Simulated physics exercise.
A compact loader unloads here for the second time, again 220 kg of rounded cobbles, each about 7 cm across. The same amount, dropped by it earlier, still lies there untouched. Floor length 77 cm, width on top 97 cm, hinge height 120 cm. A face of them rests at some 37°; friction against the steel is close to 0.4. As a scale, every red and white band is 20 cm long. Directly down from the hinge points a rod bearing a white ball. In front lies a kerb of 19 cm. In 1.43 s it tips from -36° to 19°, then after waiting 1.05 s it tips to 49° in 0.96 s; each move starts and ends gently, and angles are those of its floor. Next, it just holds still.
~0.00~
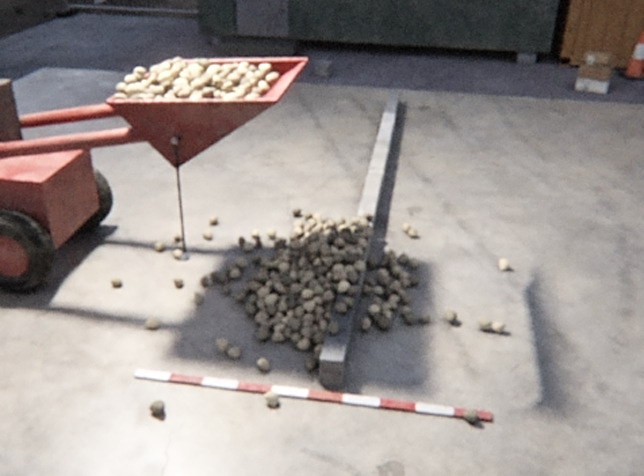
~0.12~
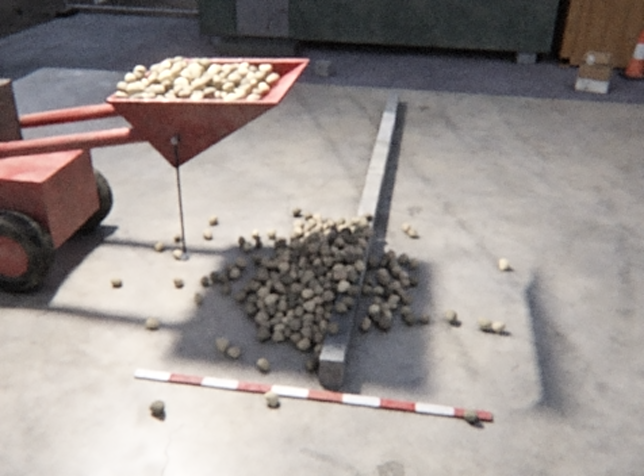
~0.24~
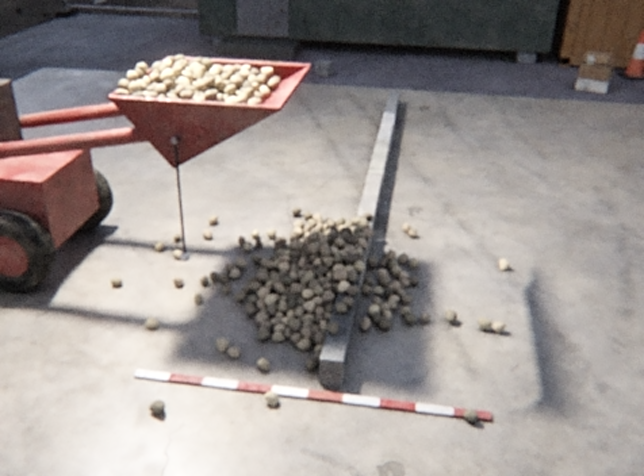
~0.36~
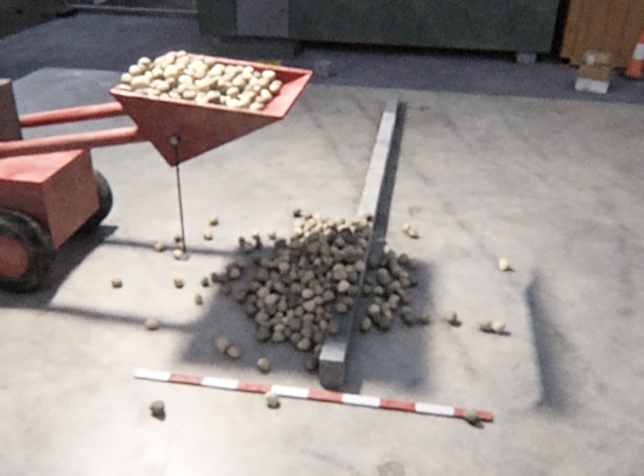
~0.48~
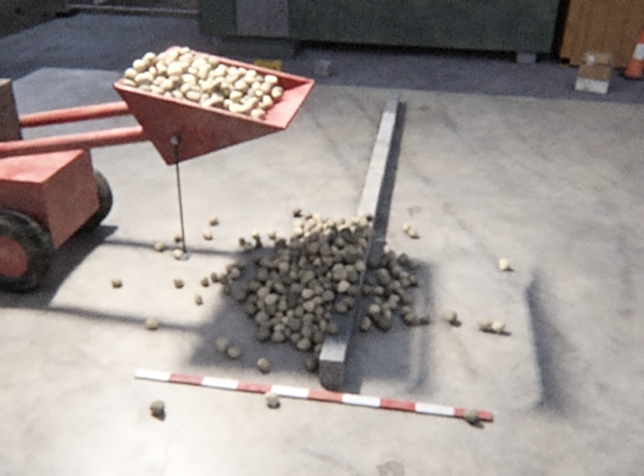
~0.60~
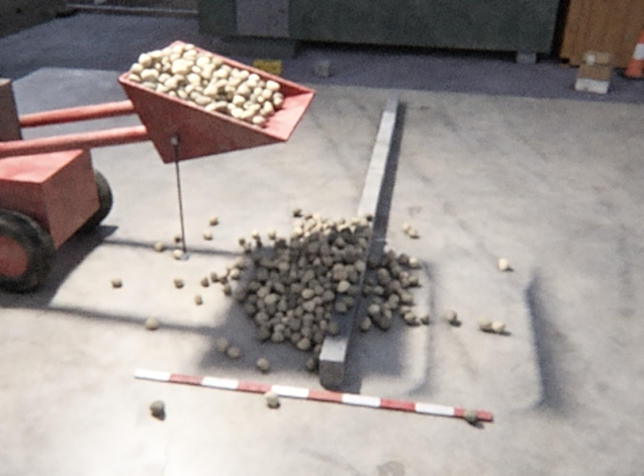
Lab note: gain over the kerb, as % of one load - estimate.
Gain: About 32 %.
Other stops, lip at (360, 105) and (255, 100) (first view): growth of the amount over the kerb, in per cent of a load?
Near 100 in a hundred, then near 10 in a hundred.
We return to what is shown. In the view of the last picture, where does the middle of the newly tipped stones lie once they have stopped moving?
Centre at roughly (327, 266).
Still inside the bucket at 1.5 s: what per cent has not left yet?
Roughly 90 per cent is still inside.
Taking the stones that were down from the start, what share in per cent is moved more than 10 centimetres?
15 %.
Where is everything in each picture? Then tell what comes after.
In the first frame, the bucket is at -36°, its lip at (277, 101); the top of the load is at (203, 69). The earlier load is highest near (343, 254), 27 cm above ground level, 91 % on this side of the kerb, 10 % over the kerb.
In the second frame, lip at (278, 103), floor tilted -35°, highest stones at (193, 69); the stones move at 0.1 m/s on average.
In the third frame, lip at (280, 109), floor tilted -32°, highest stones at (186, 67); the stones move at 0.1 m/s on average.
In the fourth frame, lip at (283, 118), floor tilted -27°, highest stones at (177, 64); the stones move at 0.2 m/s on average.
In the fifth frame, lip at (285, 129), floor tilted -22°, highest stones at (176, 59); the stones move at 0.2 m/s on average.
In the sixth frame, the bucket is at -15°, its lip at (286, 141); the top of the load is at (178, 56); the stones move at 0.2 m/s on average.
After 1.1 s the floor is at 10°; in per cent of one load, 100 in the bucket, 91 on this side of the kerb, 10 over the kerb; the foremost stones are at (457, 309).
After 1.5 s the floor is at 19°; in per cent of one load, 92 in the bucket, 98 on this side of the kerb, 10 over the kerb; the foremost stones are at (457, 309).
After 3.9 s the floor is at 49°; in per cent of one load, 0 in the bucket, 159 on this side of the kerb, 42 over the kerb; the foremost stones are at (512, 299).
After 6.3 s the floor is at 49°; in per cent of one load, 0 in the bucket, 159 on this side of the kerb, 42 over the kerb; the foremost stones are at (512, 299). Net gain over the kerb, 32.
